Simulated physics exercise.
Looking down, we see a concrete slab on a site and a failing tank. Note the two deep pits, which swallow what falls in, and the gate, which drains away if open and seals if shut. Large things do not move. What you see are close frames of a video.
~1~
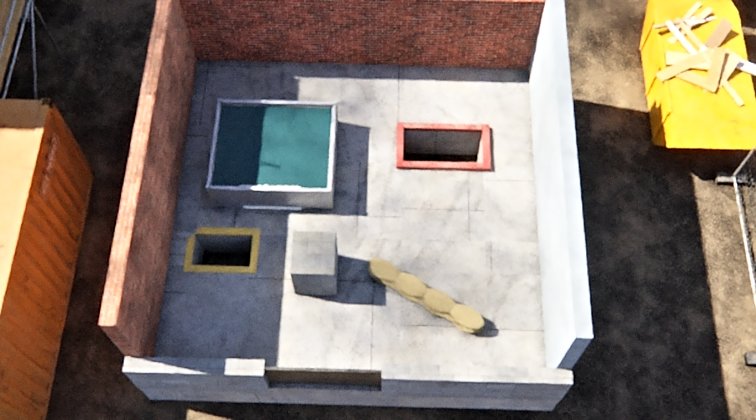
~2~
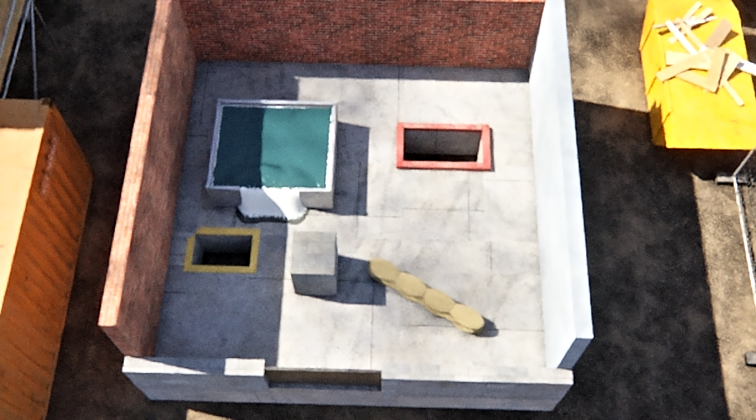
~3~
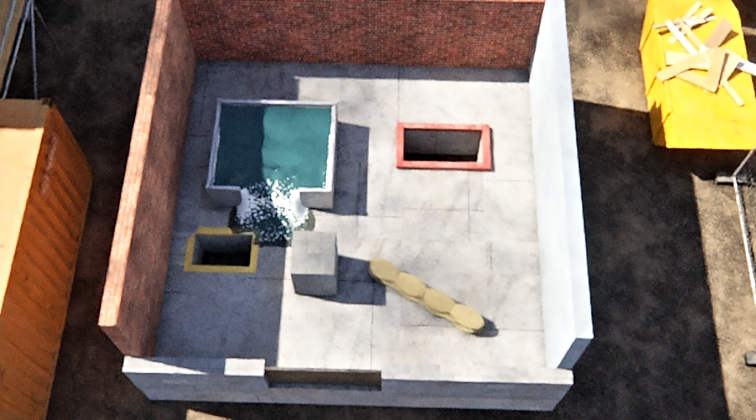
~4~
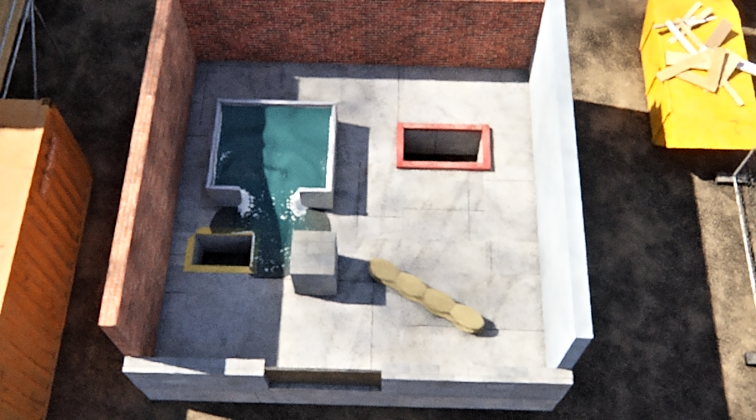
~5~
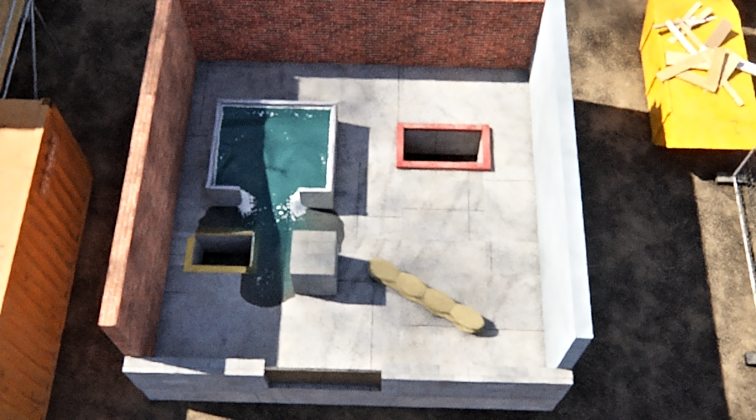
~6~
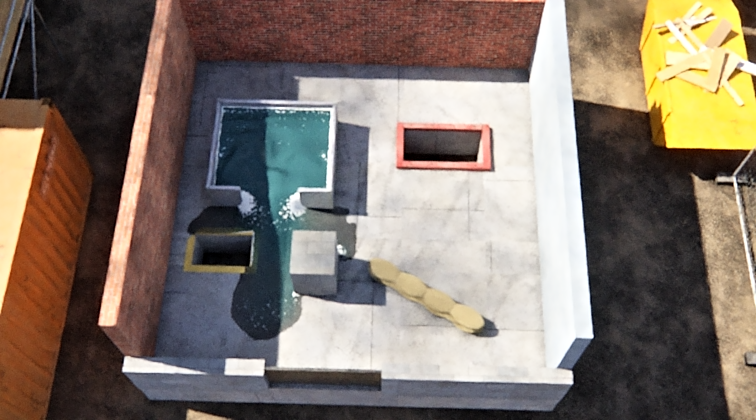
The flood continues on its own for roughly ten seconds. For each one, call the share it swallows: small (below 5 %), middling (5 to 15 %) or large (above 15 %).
Calls: Gate - small; red pit - small; yellow pit - large.
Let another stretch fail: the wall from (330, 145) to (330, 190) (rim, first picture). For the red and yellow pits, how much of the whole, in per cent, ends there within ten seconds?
Per cent: Red 6, yellow 2.
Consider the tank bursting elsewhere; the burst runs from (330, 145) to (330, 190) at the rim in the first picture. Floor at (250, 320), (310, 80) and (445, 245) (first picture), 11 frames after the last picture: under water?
So the first one is left untouched, the next left untouched, and the last drenched.
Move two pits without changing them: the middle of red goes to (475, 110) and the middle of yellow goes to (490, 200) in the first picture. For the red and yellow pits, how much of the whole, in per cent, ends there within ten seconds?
The red pit takes around 0 percent, while the yellow pit takes around 12 percent.
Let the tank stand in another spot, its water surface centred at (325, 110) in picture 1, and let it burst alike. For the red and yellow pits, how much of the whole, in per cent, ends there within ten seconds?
Red 0 %, yellow 25 %.
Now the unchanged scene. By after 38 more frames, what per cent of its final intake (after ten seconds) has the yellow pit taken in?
Around 75 in a hundred.
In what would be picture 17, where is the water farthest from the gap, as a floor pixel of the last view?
My guess is roughly (444, 378).
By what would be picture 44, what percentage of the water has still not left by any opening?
I make it around 68 per cent.
A moment on, water covers 15 % of the floor; the gate 0 %, the red pit 0 %, the yellow pit 9 %.
Next, water covers 30 % of the floor; the gate 0 %, the red pit 0 %, the yellow pit 14 %.
Then, water covers 45 % of the floor; the gate 0 %, the red pit 0 %, the yellow pit 21 %.
Later, water covers 60 % of the floor; the gate 0 %, the red pit 0 %, the yellow pit 32 %.
In the end, water covers 75 % of the floor; the gate 0 %, the red pit 0 %, the yellow pit 42 %.
